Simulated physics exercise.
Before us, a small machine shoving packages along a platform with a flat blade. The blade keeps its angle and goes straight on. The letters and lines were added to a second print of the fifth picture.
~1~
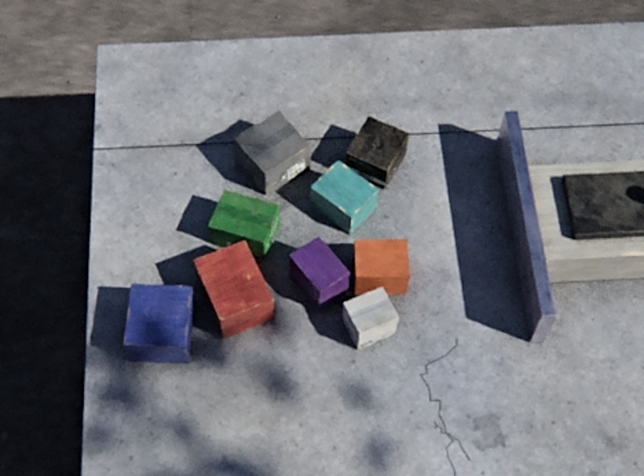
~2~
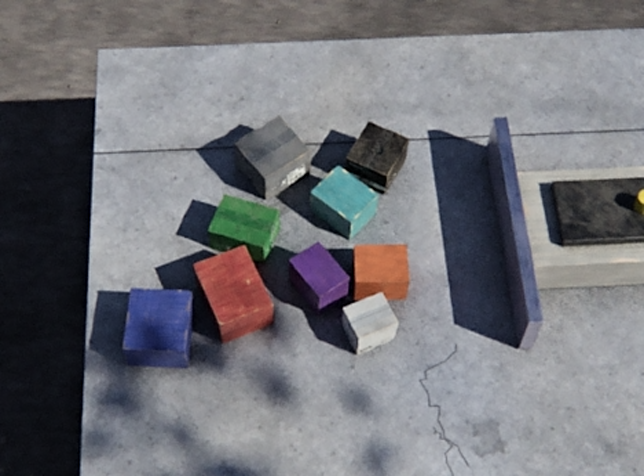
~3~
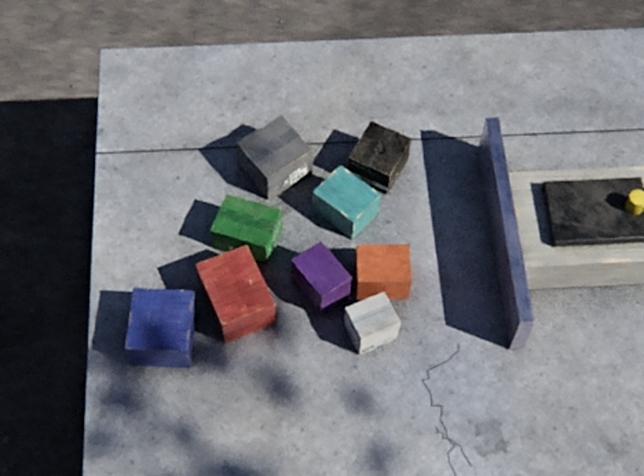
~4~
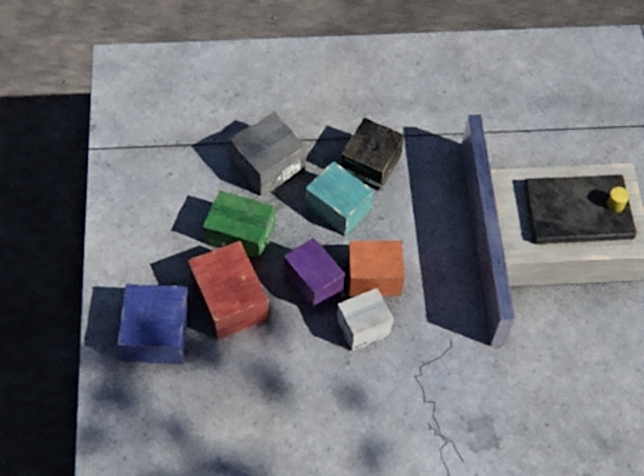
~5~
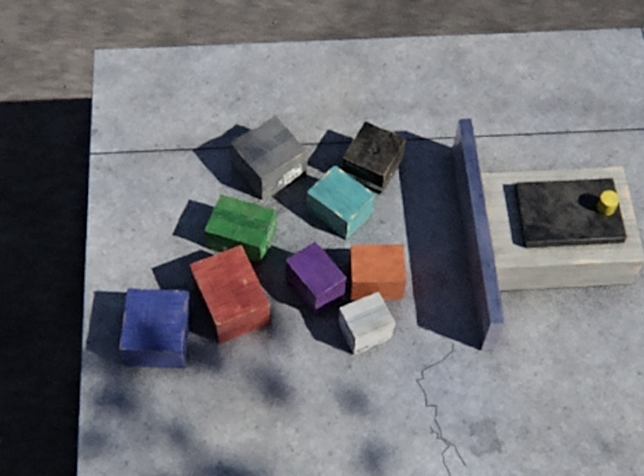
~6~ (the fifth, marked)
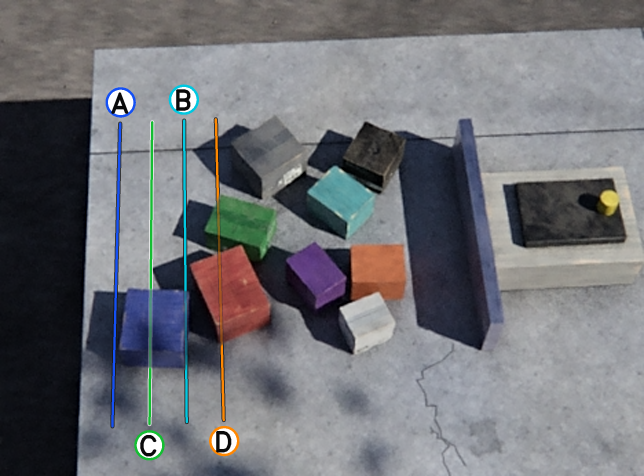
A small machine with a flat blue blade and a yellow knob on top moves slowly left across a gray platform toward a cluster of nine colored boxes, which stay still as the gap between them and the blade narrows.
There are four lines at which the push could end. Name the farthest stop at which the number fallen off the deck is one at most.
At D, and not beyond.
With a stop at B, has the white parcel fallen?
No.
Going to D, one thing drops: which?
It is the blue crate.
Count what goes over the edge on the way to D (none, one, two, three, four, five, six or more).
One.
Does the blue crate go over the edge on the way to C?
Yes.
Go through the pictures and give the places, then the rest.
Black box (377, 153); blue crate (160, 323); robot (611, 204), in the first picture.
Robot (599, 211); grey box (272, 158), in the second picture.
Robot (590, 211); green parcel (247, 229), in the third picture.
Robot (572, 208); white parcel (364, 320), in the fourth picture.
Robot (562, 212); black box (373, 158); blue crate (156, 328); purple crate (316, 279), in the fifth picture.
On the copy, A at (117, 263); B at (185, 260); C at (151, 262); D at (219, 258).
On D. First, robot (470, 216); white parcel (360, 323); black box (340, 166).
Then, robot (377, 221); blue crate (115, 336); red crate (172, 302).
Finally, robot (306, 224); blue crate over the edge; red crate (100, 313); one fallen.
By contrast, A drops five; B drops two; C drops five.
